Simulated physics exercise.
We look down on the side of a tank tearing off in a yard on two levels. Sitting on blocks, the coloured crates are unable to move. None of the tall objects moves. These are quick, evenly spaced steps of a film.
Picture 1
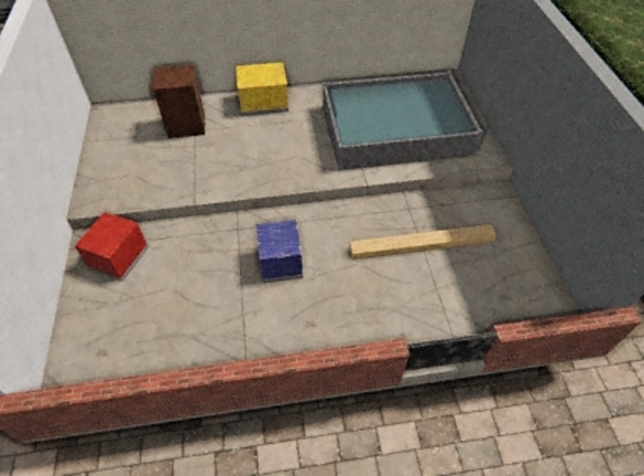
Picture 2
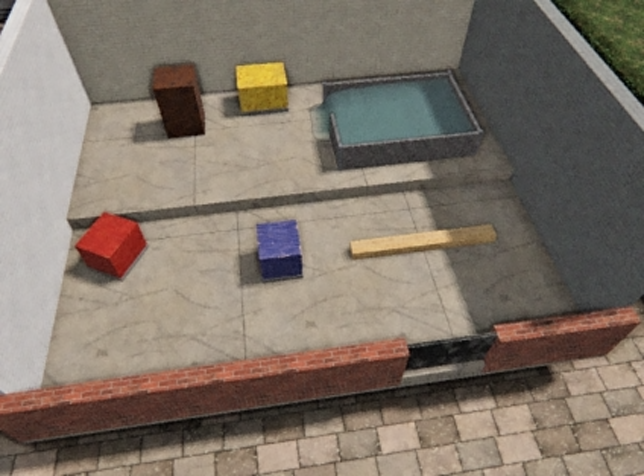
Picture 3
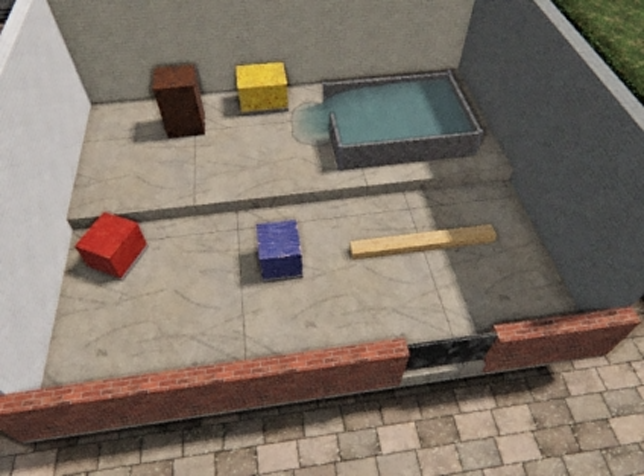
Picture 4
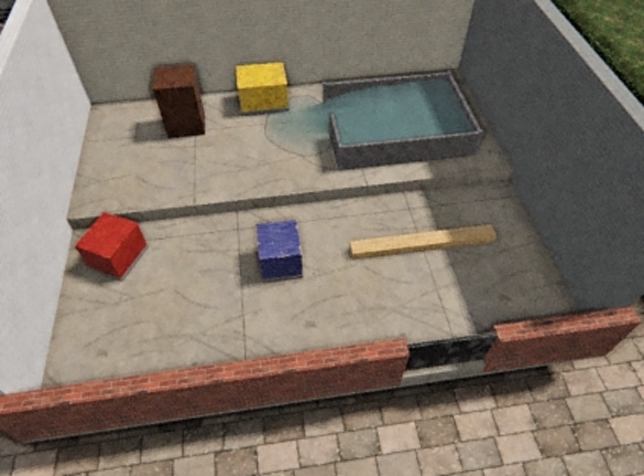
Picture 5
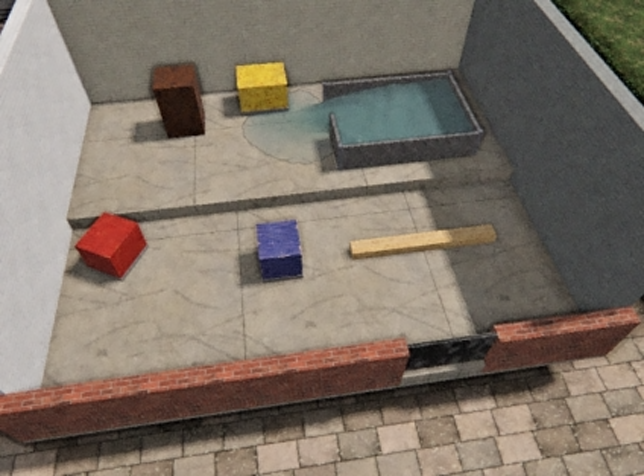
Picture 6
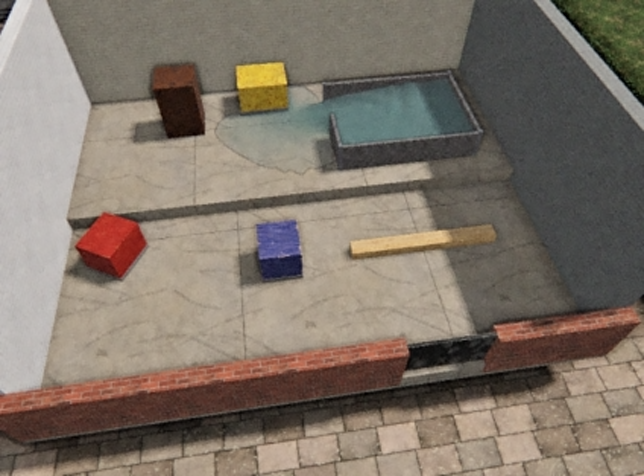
Water pouring from the left side of a raised tank, spreading leftward across the upper level past a yellow crate.
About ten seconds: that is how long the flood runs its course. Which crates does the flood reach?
Result: Looks like the blue crate is out of reach of the water, looks like the red crate is within reach of the water, looks like the yellow crate is within reach of the water.
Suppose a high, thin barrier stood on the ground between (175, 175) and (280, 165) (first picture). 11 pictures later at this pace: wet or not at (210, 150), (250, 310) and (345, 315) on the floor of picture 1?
One by one: Soaked, spared, spared.
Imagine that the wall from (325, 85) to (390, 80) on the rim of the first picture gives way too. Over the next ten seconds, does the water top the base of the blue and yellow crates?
In short: Blue crate gets drenched; yellow crate gets drenched.
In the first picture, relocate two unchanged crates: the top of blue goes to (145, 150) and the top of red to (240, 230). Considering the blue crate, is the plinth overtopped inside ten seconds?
I'd say the blue crate is overtopped.
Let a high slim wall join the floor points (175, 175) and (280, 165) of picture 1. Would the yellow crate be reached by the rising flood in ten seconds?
Note - yellow crate: Flooded.
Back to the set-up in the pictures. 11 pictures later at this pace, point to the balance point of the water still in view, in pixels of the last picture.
Centre point: Around (341, 128).
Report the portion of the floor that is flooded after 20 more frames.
Near 40 in a hundred.
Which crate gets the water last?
Last is the blue crate.
A moment on, water covers 15 % of the floor; the blue crate not reached, the red crate not reached, the yellow crate water round its plinth.
Next, water covers 25 % of the floor; the blue crate not reached, the red crate not reached, the yellow crate water round its plinth.
Then, water covers 40 % of the floor; the blue crate not reached, the red crate water round its plinth, the yellow crate water round its plinth.
Later, water covers 55 % of the floor; the blue crate water round its plinth, the red crate water round its plinth, the yellow crate water round its plinth.
In the end, water covers 75 % of the floor; the blue crate stayed above the water, the red crate was topped, the yellow crate was topped.
